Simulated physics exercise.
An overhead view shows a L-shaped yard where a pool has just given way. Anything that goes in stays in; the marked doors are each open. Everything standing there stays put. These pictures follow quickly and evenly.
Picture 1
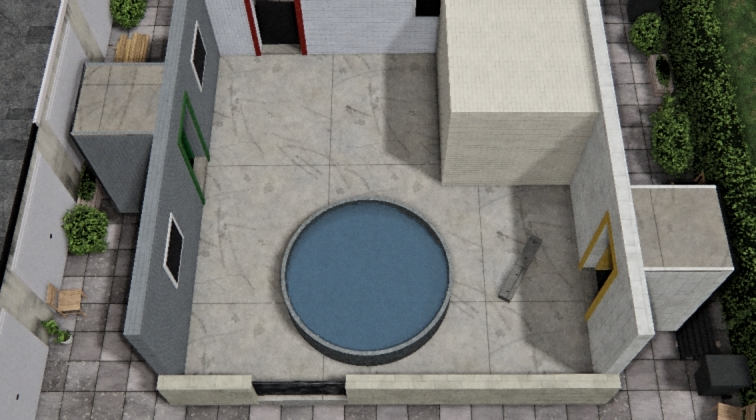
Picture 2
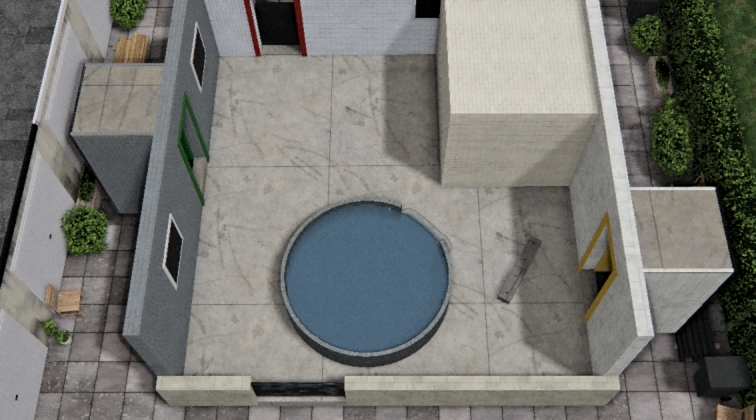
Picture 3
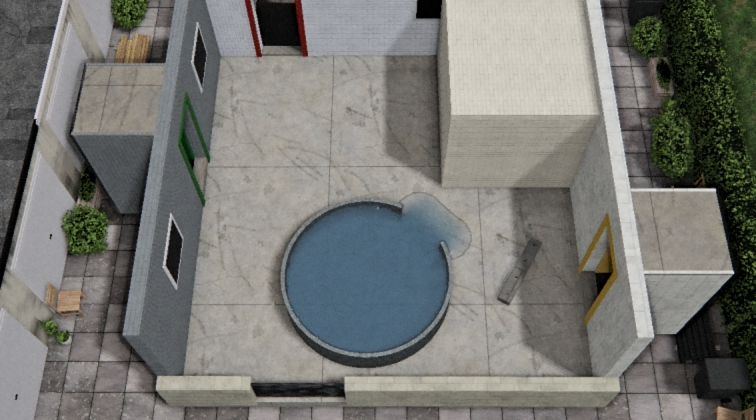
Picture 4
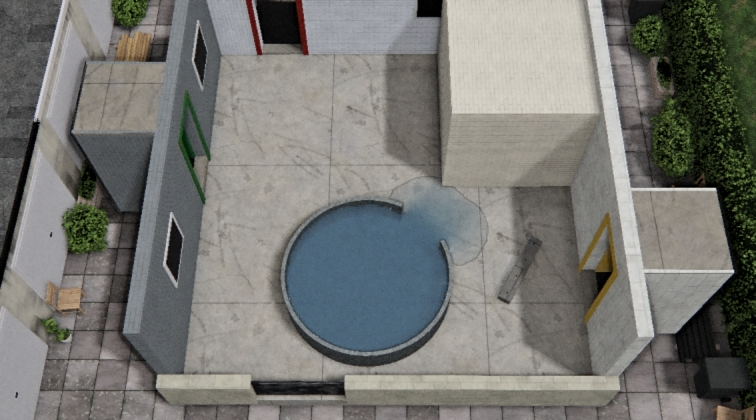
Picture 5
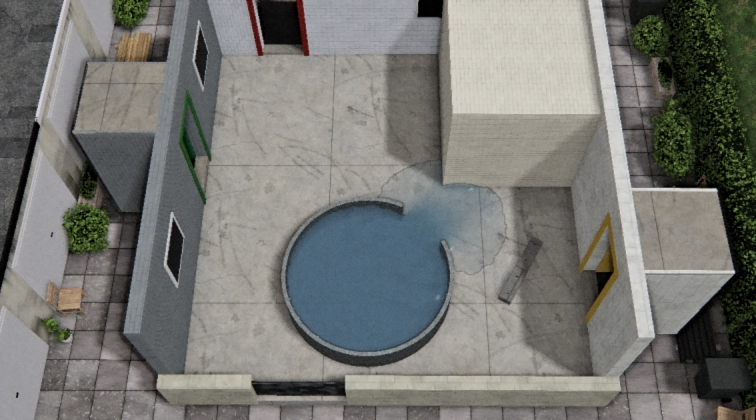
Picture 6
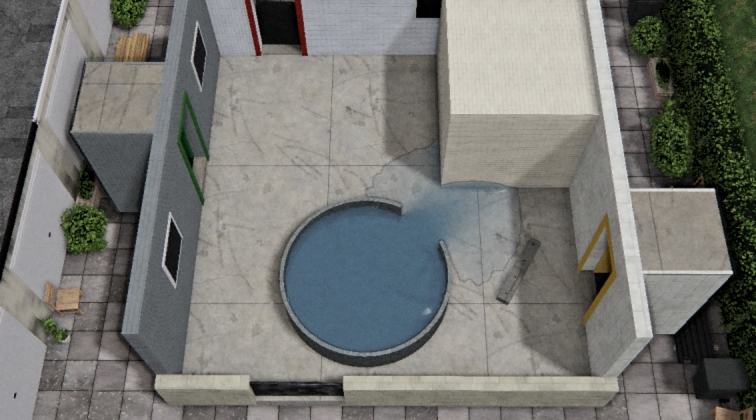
At the start, a round tank of still blue water sits in a walled courtyard seen from above. A gap then opens in the tank's far right rim, and water pours out onto the pale floor, spreading in a thin, widening sheet until it reaches the base of the large pale block.
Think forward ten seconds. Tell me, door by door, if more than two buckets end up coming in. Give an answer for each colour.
Result: The green door keeps to the limit, the red door keeps to the limit, the yellow door keeps to the limit.
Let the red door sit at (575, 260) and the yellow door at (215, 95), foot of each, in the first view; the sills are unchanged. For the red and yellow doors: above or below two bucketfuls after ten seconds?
My take: The red door exceeds the limit while the yellow door stays inside the limit.
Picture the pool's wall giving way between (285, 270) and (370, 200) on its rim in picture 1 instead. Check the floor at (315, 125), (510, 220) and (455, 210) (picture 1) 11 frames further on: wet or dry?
So that's waterlogged for the first, left bare for the second and left bare for the third.
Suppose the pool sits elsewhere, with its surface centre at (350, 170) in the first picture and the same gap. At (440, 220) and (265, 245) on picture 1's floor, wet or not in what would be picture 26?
Note - point 1 drenched; point 2 still bare.
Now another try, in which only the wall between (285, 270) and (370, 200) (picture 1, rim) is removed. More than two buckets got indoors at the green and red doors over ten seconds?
Then: Green takes more, red is over.
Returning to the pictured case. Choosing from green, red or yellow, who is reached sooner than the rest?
It's the yellow one.
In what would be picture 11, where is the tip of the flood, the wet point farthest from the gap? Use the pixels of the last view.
Point: (433, 76) in the last picture's pixels.
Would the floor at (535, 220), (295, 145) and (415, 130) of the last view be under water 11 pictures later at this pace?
First spot soaked, second not wet, third soaked.
A moment on, water covers 15 % of the floor; the green door not reached, the red door not reached, the yellow door not reached.
Next, water covers 25 % of the floor; the green door not reached, the red door not reached, the yellow door wet at the sill, nothing in.
Then, water covers 40 % of the floor; the green door not reached, the red door wet at the sill, nothing in, the yellow door wet at the sill, nothing in.
Later, water covers 65 % of the floor; the green door wet at the sill, nothing in, the red door wet at the sill, nothing in, the yellow door wet at the sill, nothing in.
In the end, water covers 90 % of the floor; the green door wet at the sill, nothing in, the red door wet at the sill, nothing in, the yellow door wet at the sill, nothing in.
